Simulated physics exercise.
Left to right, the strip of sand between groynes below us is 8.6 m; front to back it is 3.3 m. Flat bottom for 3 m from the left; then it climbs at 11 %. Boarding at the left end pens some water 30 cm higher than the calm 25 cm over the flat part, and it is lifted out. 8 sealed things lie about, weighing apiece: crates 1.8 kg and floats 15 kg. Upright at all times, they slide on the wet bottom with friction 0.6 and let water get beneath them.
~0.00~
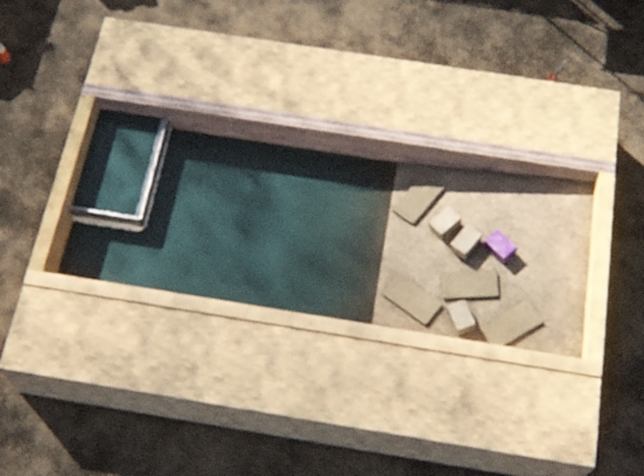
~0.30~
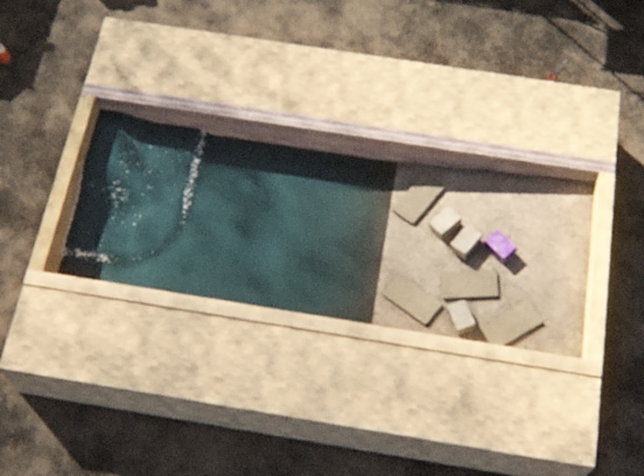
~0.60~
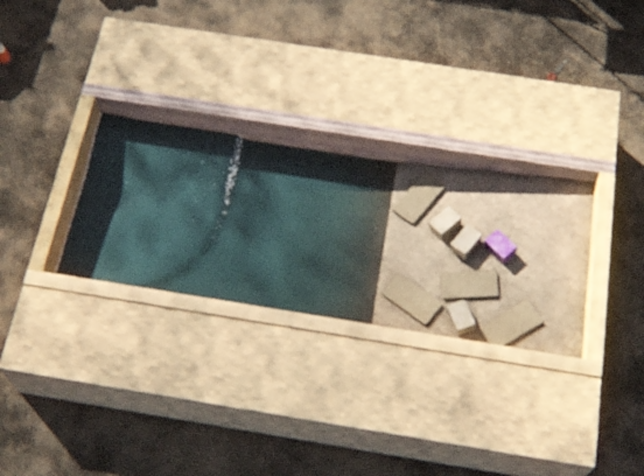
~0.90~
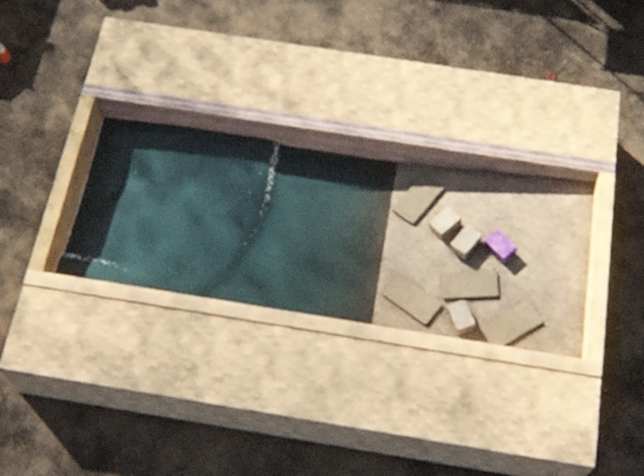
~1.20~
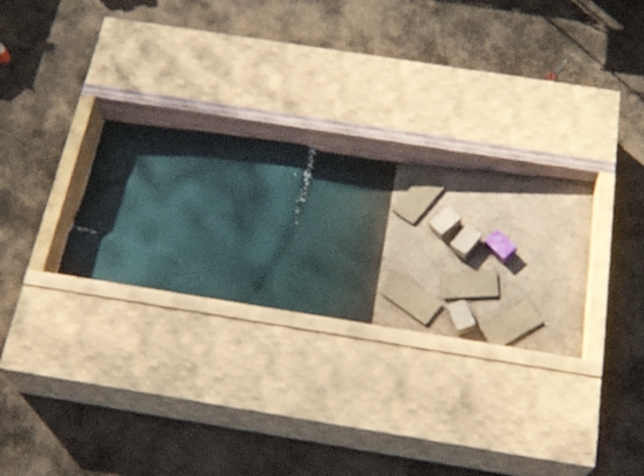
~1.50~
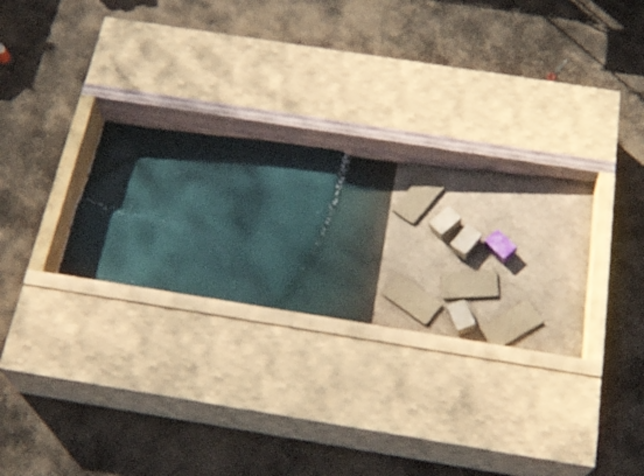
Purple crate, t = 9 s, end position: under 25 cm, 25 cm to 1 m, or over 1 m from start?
Ends within a quarter metre.
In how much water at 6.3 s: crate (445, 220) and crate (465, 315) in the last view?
First about 8 cm, second about 2 cm.
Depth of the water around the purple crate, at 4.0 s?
About 1 cm.
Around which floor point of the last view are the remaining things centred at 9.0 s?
(374, 251).
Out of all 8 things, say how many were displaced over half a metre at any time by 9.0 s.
It adds up to 6.
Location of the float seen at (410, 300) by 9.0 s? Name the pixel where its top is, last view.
Its top ends up at around (279, 253).
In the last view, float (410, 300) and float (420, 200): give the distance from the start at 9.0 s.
250 cm and 200 cm respectively.
After 2.1 s the purple crate is near (502, 244), 0.0 m from its start, aground; 0 afloat.
After 4.0 s the purple crate is near (503, 243), 0.0 m from its start, aground; 4 afloat.
After 6.3 s the purple crate is near (505, 241), 0.1 m from its start, aground; 5 afloat.
After 9.0 s the purple crate is near (505, 241), 0.1 m from its start, aground; 5 afloat.
